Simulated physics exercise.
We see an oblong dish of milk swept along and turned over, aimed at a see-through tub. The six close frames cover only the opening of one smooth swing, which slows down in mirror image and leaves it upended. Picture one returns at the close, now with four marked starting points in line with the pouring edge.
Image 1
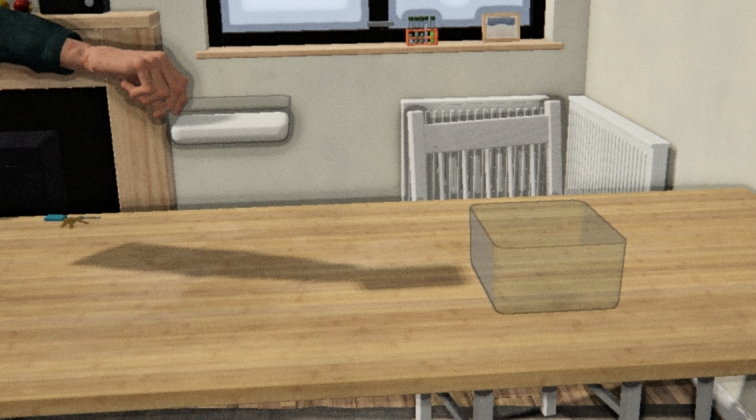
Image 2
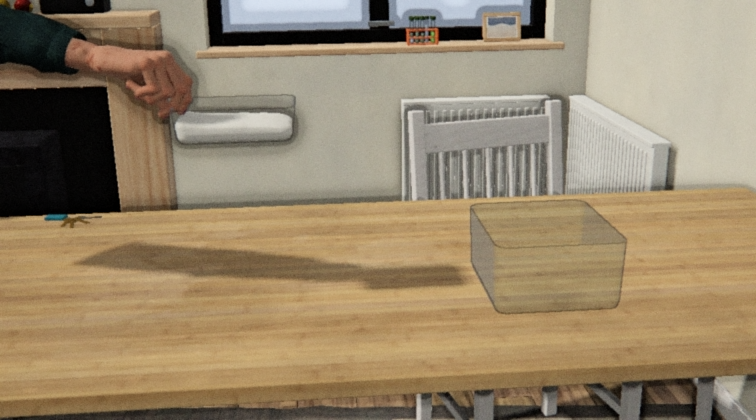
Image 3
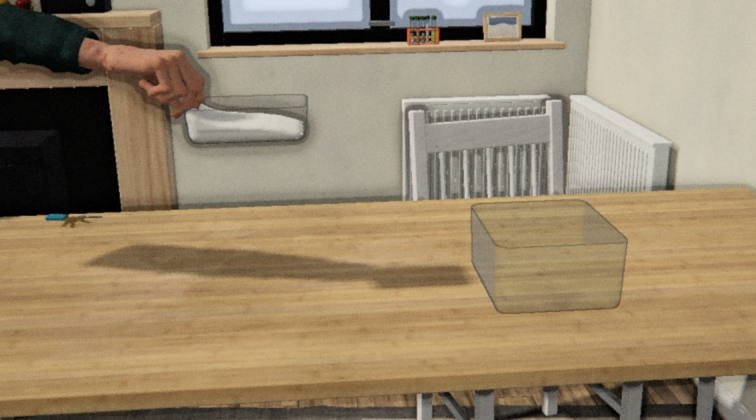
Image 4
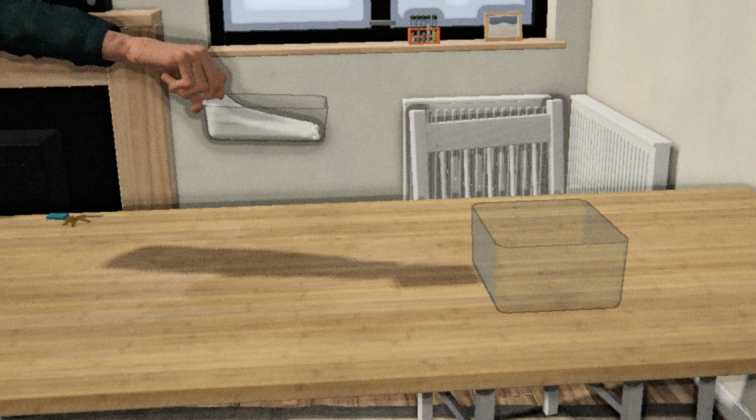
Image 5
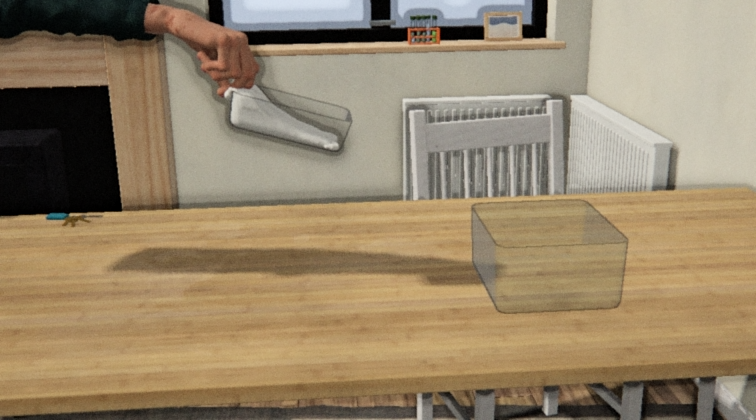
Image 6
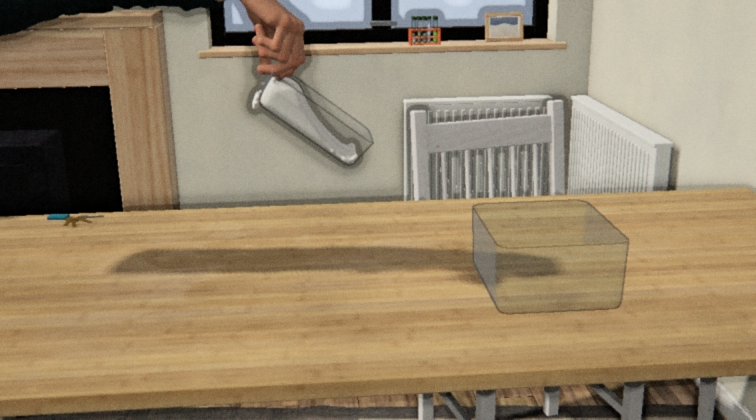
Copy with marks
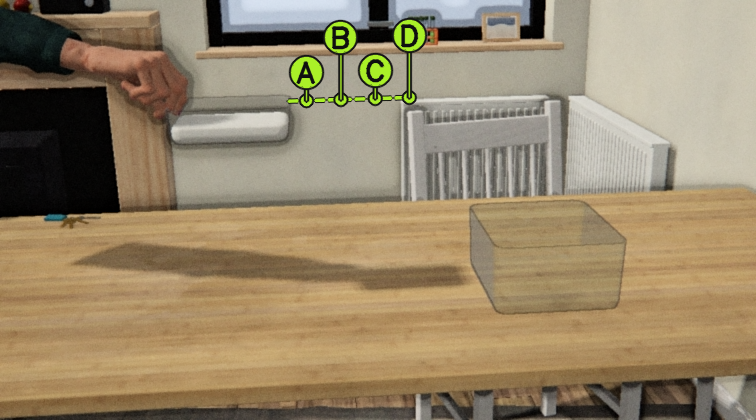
At first, a hand at the left holds a clear oblong dish of milk level above a wooden table, where a see-through tub sits. The hand carries the dish rightward as the milk surges up its left side, then tilts its right end steeply downward while the tub stays still.
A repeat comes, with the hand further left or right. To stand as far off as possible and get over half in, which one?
Spot B just does it.
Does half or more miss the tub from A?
Yes, it does.
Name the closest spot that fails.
That is spot A.
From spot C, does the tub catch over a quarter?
Yes, clearly.
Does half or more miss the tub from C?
No.
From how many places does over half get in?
Three of them.
On the marked copy, A at (306, 100); B at (340, 99); C at (375, 98); D at (409, 97).
For spot A, about 14 % lands in the tub, 82 % falls short and 4 % goes beside or beyond.
For spot B, about 70 % lands in the tub, 19 % falls short and 11 % goes beside or beyond.
For spot C, about 81 % lands in the tub, 9 % falls short and 9 % goes beside or beyond.
For spot D, about 81 % lands in the tub, 8 % falls short and 10 % goes beside or beyond.
